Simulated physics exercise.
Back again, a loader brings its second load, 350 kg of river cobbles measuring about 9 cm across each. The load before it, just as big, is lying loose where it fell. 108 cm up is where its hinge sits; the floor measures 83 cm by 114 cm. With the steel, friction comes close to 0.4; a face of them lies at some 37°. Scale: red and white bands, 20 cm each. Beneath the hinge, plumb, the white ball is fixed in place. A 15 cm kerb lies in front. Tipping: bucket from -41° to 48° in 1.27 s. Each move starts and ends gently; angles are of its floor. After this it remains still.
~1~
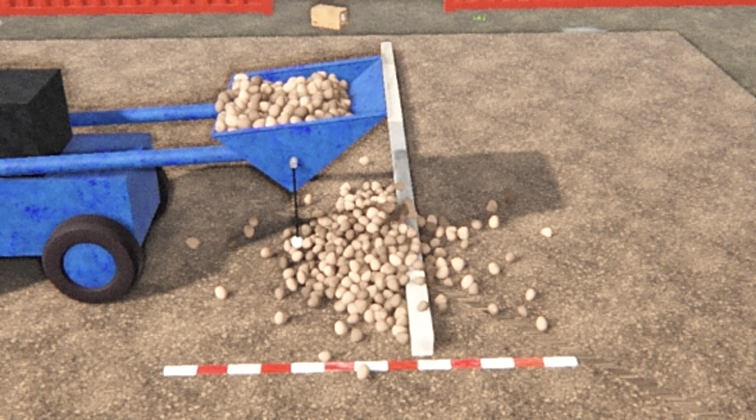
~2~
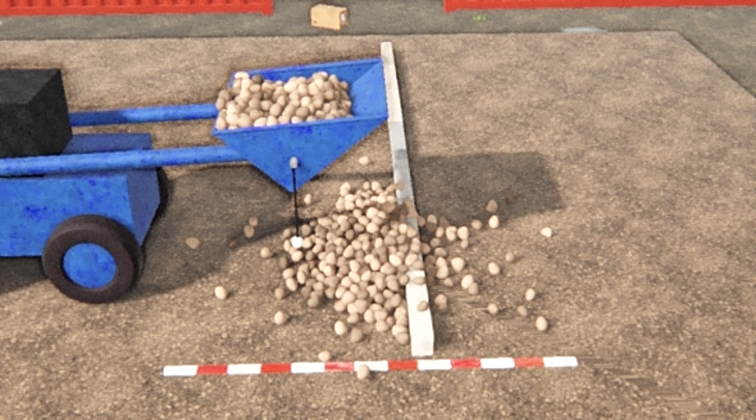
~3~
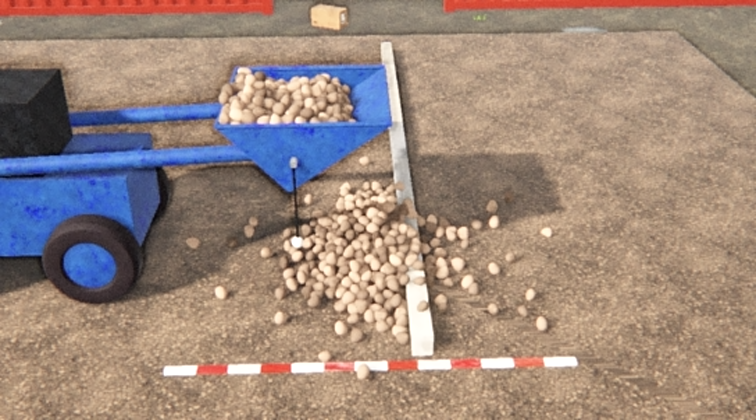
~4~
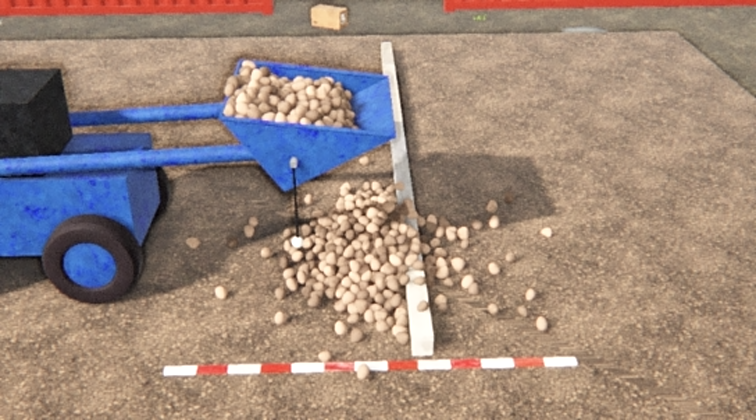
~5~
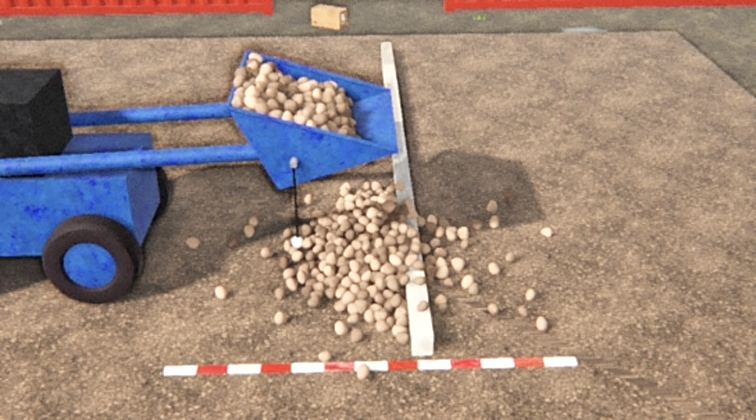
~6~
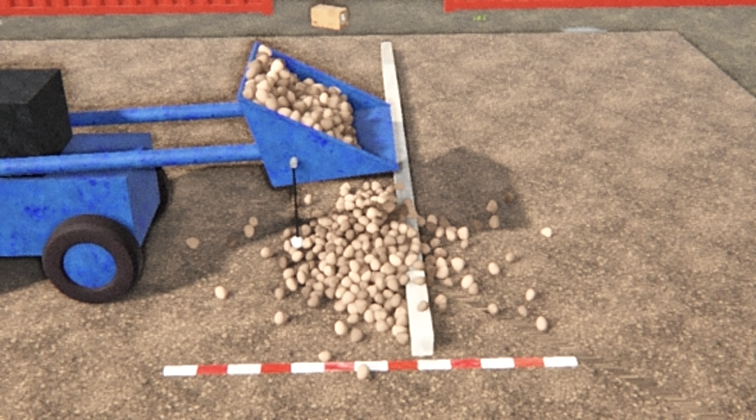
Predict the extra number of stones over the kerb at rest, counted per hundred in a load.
About 36 more per hundred stones.
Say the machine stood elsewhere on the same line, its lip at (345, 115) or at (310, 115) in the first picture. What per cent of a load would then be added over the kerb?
Some 5 percent first and 0 percent second.
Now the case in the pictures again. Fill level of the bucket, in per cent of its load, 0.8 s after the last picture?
Held: Around 30 % of the load.
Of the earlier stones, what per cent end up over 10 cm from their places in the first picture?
Roughly 15 % of them.
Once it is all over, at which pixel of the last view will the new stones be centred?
The middle lies near (387, 240) in the last picture.
Then, 0.4 s after the last picture the floor is at 34°; in per cent of one load, 98 in the bucket, 93 on this side of the kerb, 9 over the kerb; the foremost stones are at (518, 252).
Then, 0.8 s after the last picture the floor is at 48°; in per cent of one load, 30 in the bucket, 155 on this side of the kerb, 16 over the kerb; the foremost stones are at (518, 252).
Then, 1.2 s after the last picture the floor is at 48°; in per cent of one load, 1 in the bucket, 164 on this side of the kerb, 35 over the kerb; the foremost stones are at (527, 250).
Then, 3.8 s after the last picture the floor is at 48°; in per cent of one load, 0 in the bucket, 155 on this side of the kerb, 45 over the kerb; the foremost stones are at (568, 252). Net gain over the kerb, 36.
